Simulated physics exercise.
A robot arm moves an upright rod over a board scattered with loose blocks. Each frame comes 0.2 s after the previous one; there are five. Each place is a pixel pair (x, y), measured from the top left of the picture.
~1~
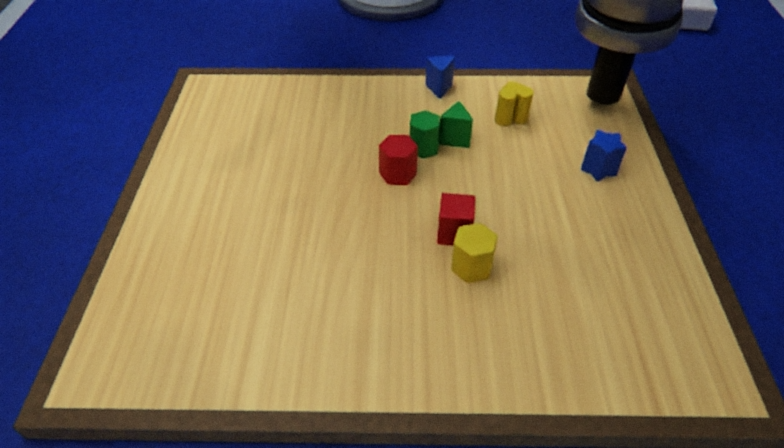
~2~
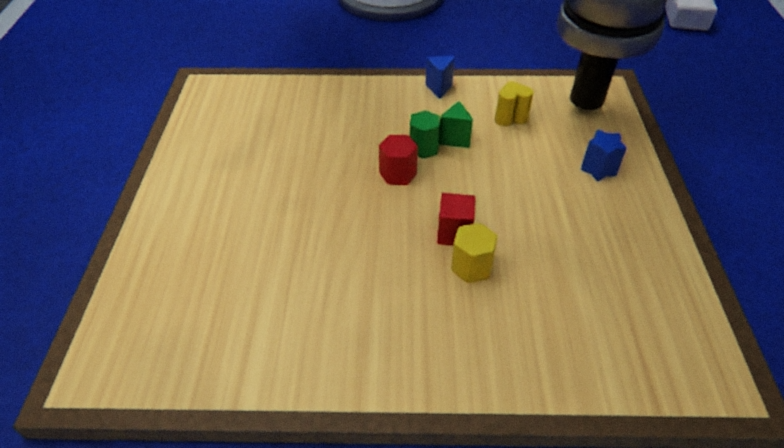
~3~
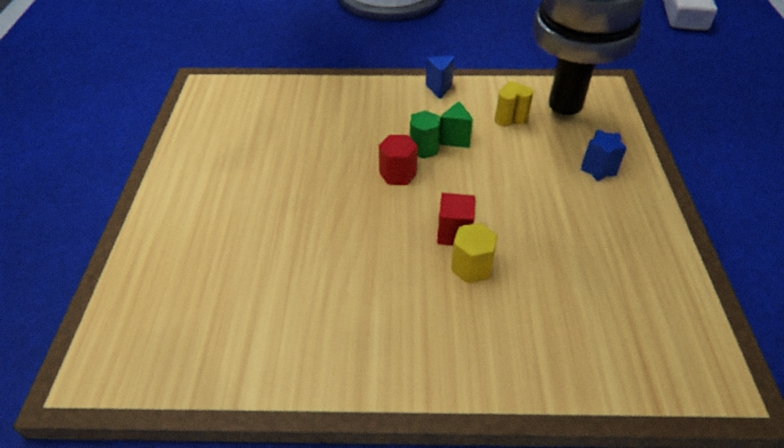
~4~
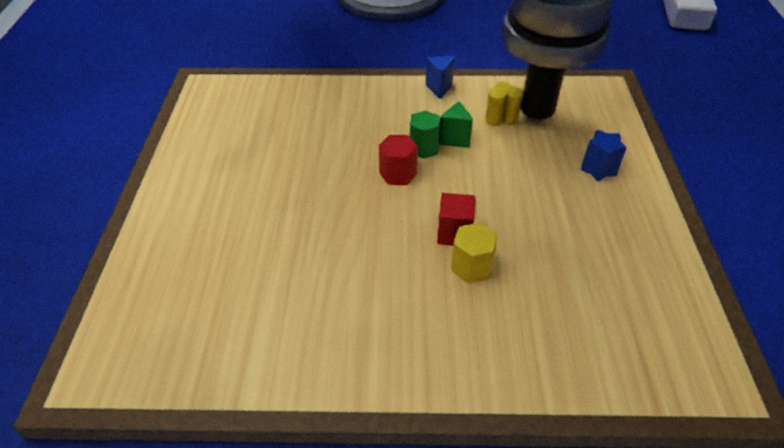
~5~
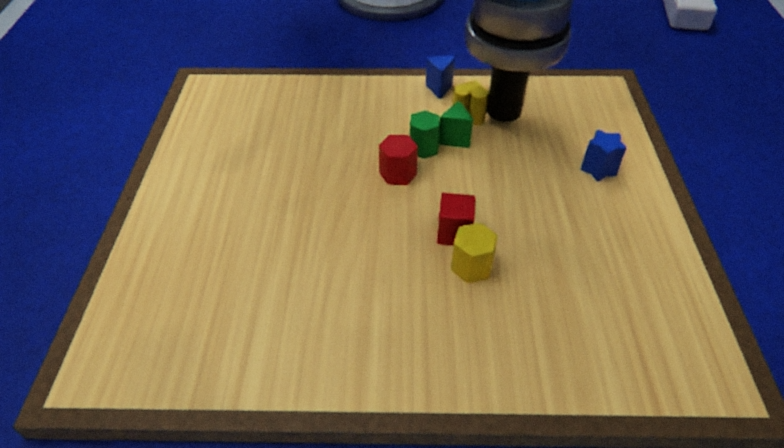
On a wooden board, a robot arm's black rod moves left past scattered blocks, then pushes the yellow heart block left.
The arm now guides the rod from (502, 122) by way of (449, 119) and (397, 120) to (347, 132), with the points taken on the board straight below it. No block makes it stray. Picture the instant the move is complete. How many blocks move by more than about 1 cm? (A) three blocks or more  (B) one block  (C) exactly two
Letter B.
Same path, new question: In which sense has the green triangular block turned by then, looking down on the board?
Viewed from above: Anti-clockwise.
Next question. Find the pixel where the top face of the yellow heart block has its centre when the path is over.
At roughly (408, 73).
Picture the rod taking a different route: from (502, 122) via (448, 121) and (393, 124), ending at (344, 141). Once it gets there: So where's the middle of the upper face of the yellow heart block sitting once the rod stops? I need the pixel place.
It should be at about (411, 76).
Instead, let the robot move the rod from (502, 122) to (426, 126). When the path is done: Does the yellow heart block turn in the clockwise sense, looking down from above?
I expect so.
On the path given first. One third of the way, rod at (450, 110); green triangular block at (454, 113), turned 30° anticlockwise; yellow heart block at (427, 80), turned 65° clockwise.
Two thirds of the way, rod at (397, 110); green triangular block at (454, 113), turned 30° anticlockwise; yellow heart block at (408, 73), turned 110° clockwise.
At the end, rod at (347, 122); green hexagon in place; green triangular block at (454, 113), turned 30° anticlockwise; yellow heart block at (408, 73), turned 110° clockwise.
